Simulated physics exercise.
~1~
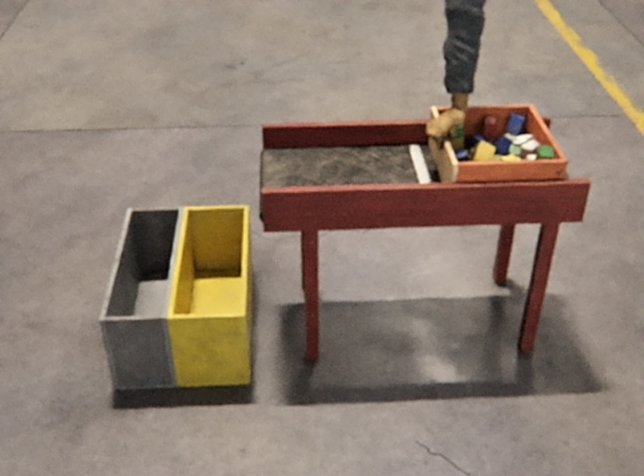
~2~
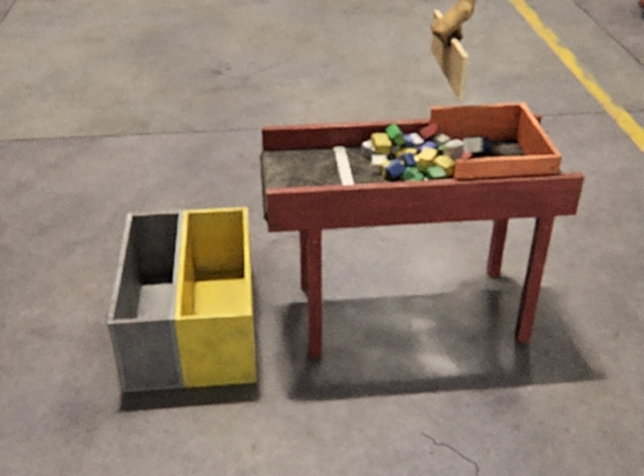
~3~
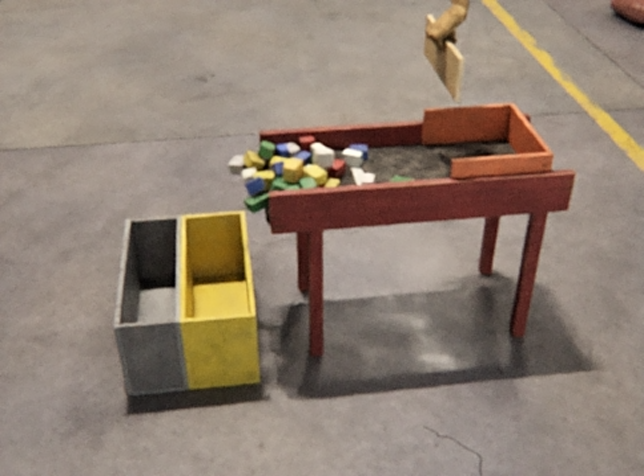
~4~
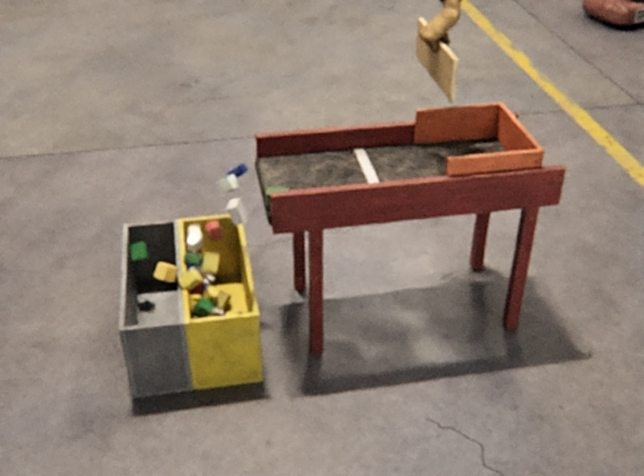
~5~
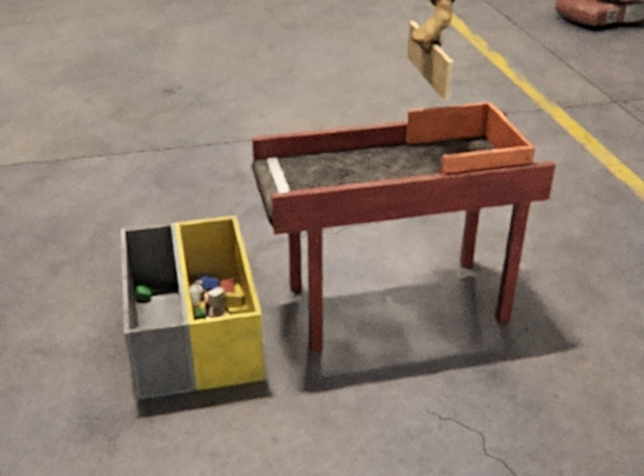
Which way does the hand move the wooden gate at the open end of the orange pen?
The hand moves the gate up, clear of the pen, and holds it above the belt.
